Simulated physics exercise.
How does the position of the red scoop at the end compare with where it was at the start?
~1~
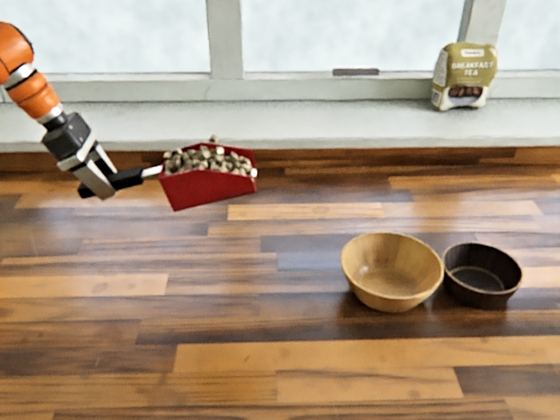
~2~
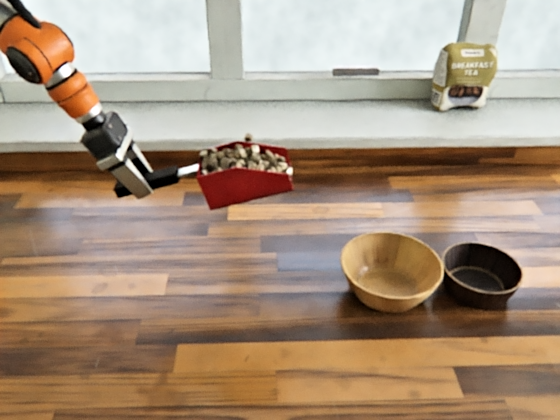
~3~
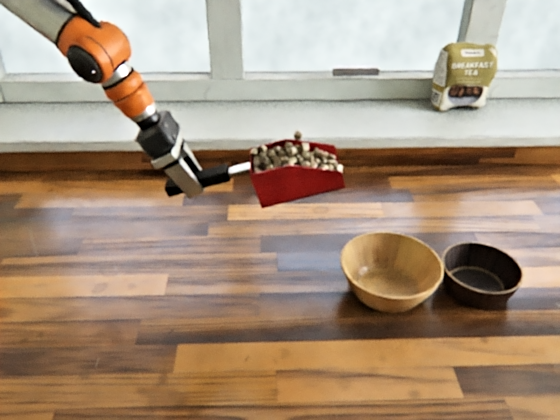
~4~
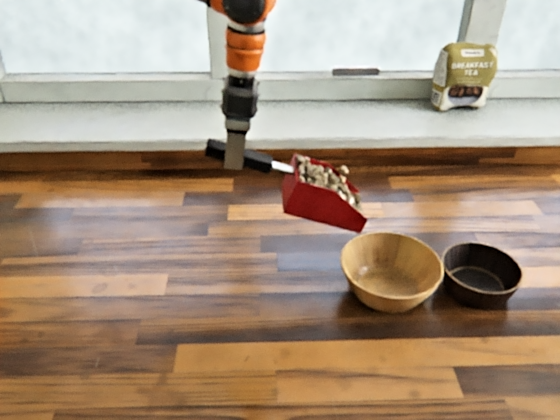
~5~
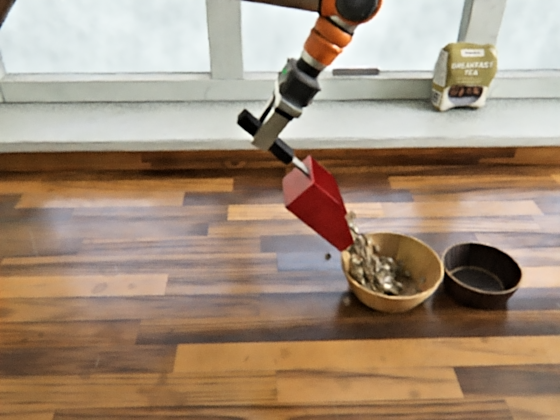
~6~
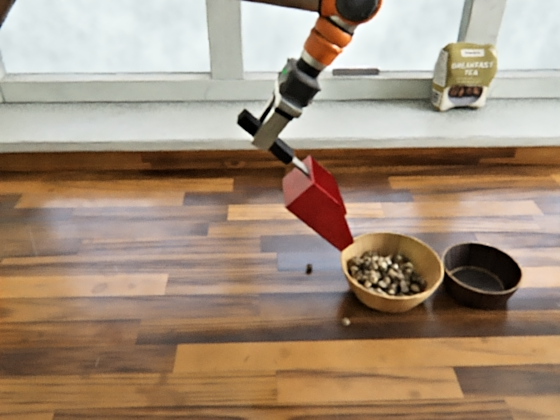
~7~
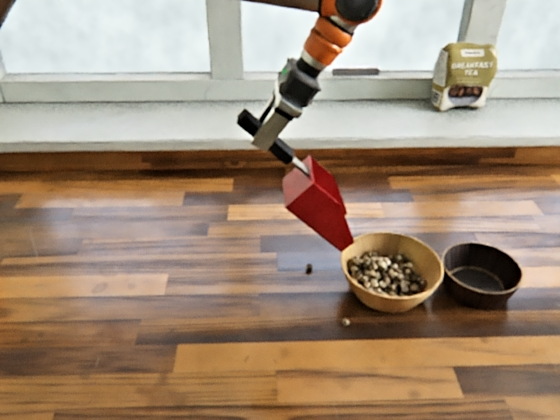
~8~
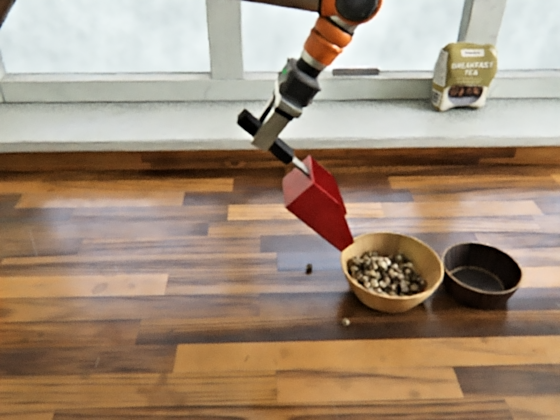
The scoop starts over the left part of the table, well away from the bowls, and ends farther to the right, right beside the lighter wooden bowl.
